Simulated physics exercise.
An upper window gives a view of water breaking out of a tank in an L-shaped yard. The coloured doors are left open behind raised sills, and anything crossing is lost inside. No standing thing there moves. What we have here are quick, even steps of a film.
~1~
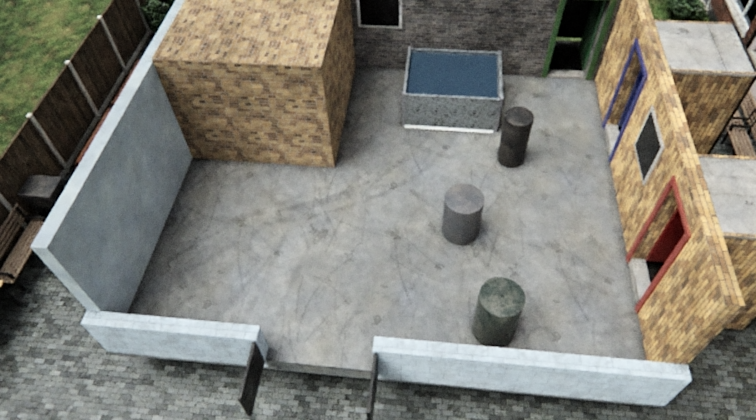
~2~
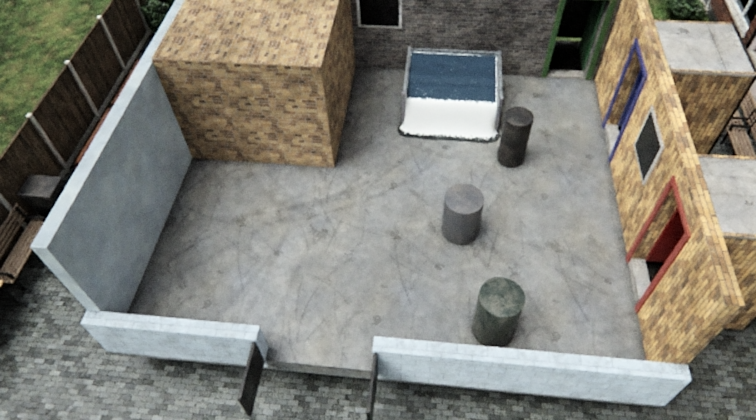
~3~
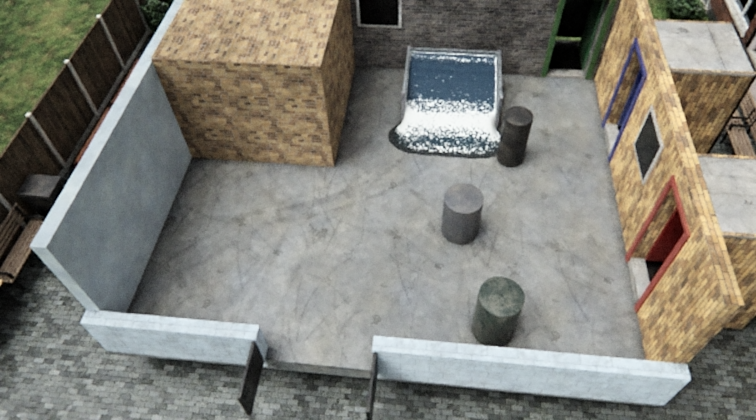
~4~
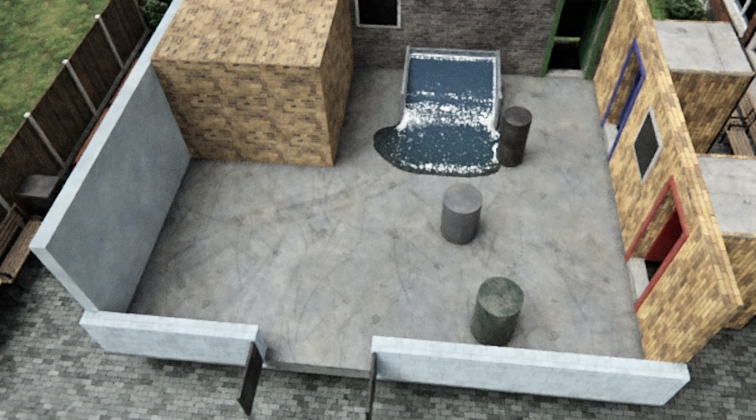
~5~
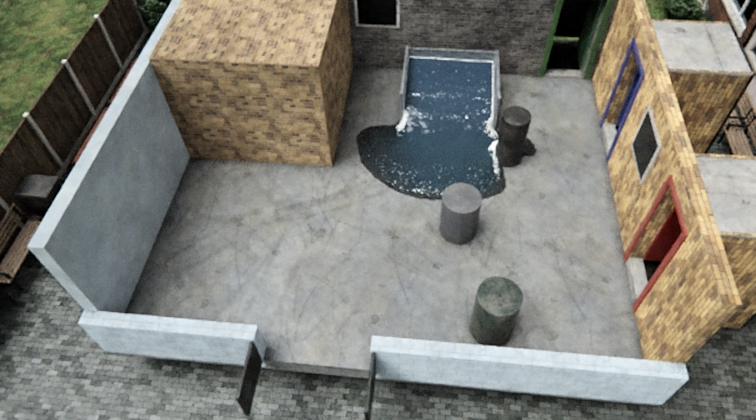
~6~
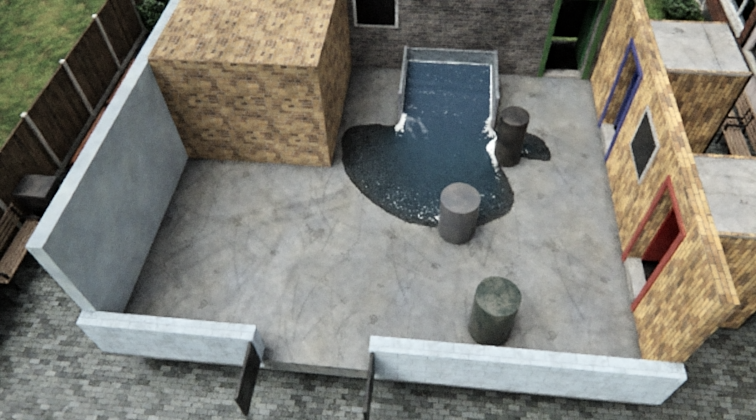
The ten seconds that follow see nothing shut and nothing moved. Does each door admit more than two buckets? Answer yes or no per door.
Answers: The blue door: No; the green door: No; the red door: No.
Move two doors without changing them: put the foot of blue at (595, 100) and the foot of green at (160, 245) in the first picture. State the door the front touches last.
Result: The green one.
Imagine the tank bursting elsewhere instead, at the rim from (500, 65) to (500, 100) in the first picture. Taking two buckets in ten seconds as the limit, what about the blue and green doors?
Well, the blue door crosses the threshold, while the green door crosses the threshold.
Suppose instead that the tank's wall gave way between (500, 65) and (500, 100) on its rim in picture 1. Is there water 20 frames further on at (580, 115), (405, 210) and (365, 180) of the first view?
Soaked, untouched, untouched.
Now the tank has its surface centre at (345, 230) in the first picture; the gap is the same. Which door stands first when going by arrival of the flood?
First: The red one.
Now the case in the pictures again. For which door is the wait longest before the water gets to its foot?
My answer is the green-painted one.
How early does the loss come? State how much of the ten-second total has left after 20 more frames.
Note - share reached: 50 %.
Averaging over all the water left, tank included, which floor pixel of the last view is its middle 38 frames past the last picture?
My reading is close to (438, 253).
A moment on, water covers 35 % of the floor; the blue door not reached, the green door not reached, the red door not reached.
Next, water covers 55 % of the floor; the blue door wet at the sill, nothing in, the green door not reached, the red door not reached.
Then, water covers 65 % of the floor; the blue door wet at the sill, nothing in, the green door not reached, the red door under two buckets in.
Later, water covers 75 % of the floor; the blue door wet at the sill, nothing in, the green door wet at the sill, nothing in, the red door under two buckets in.
In the end, water covers 85 % of the floor; the blue door wet at the sill, nothing in, the green door wet at the sill, nothing in, the red door under two buckets in.
